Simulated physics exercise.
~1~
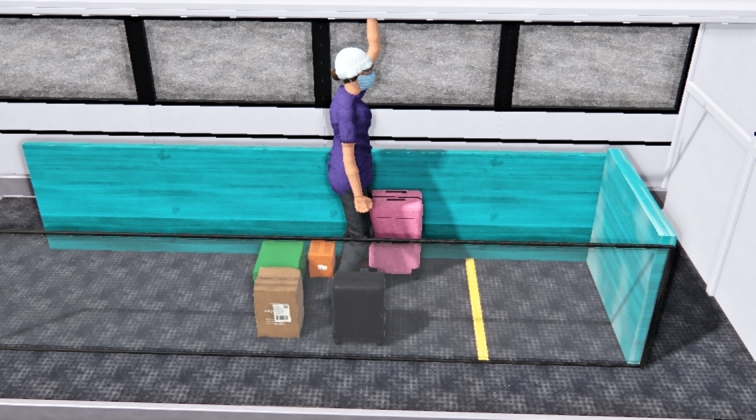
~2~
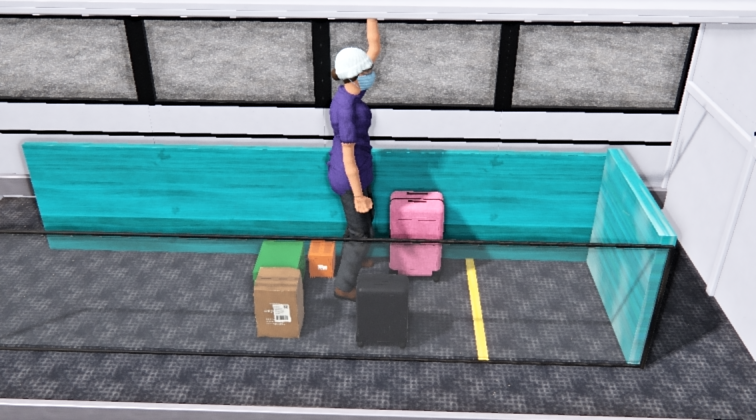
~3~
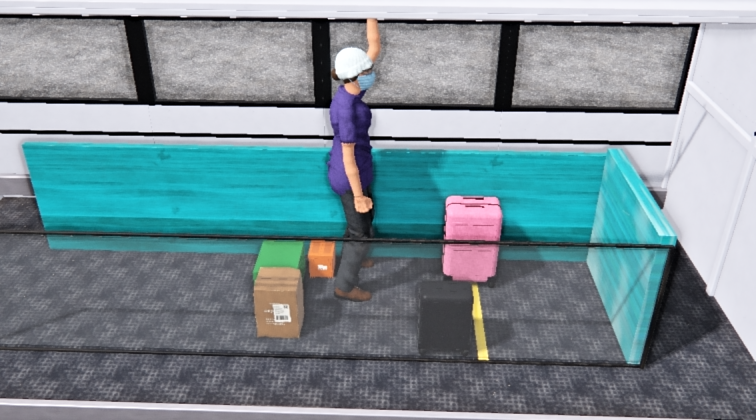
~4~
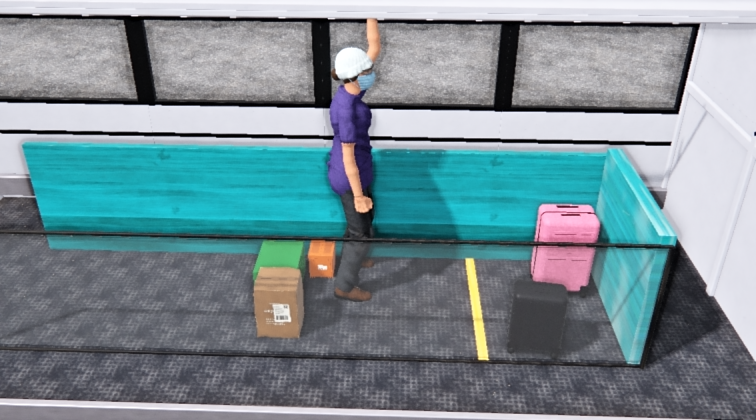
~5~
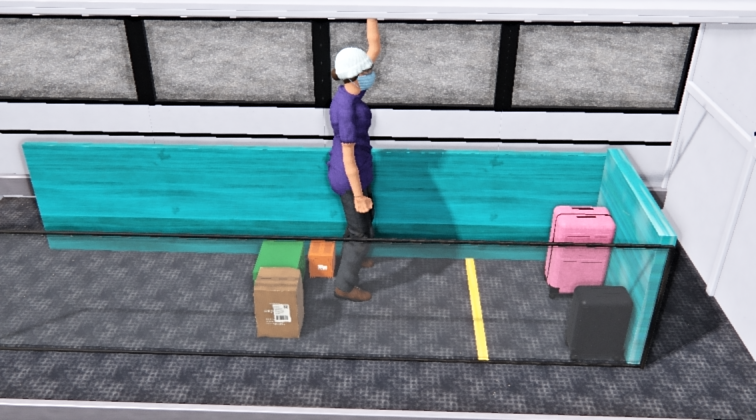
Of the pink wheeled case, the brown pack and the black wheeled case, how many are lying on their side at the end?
None of them are lying on their side at the end. The pink case, the brown pack and the black case are all still upright.
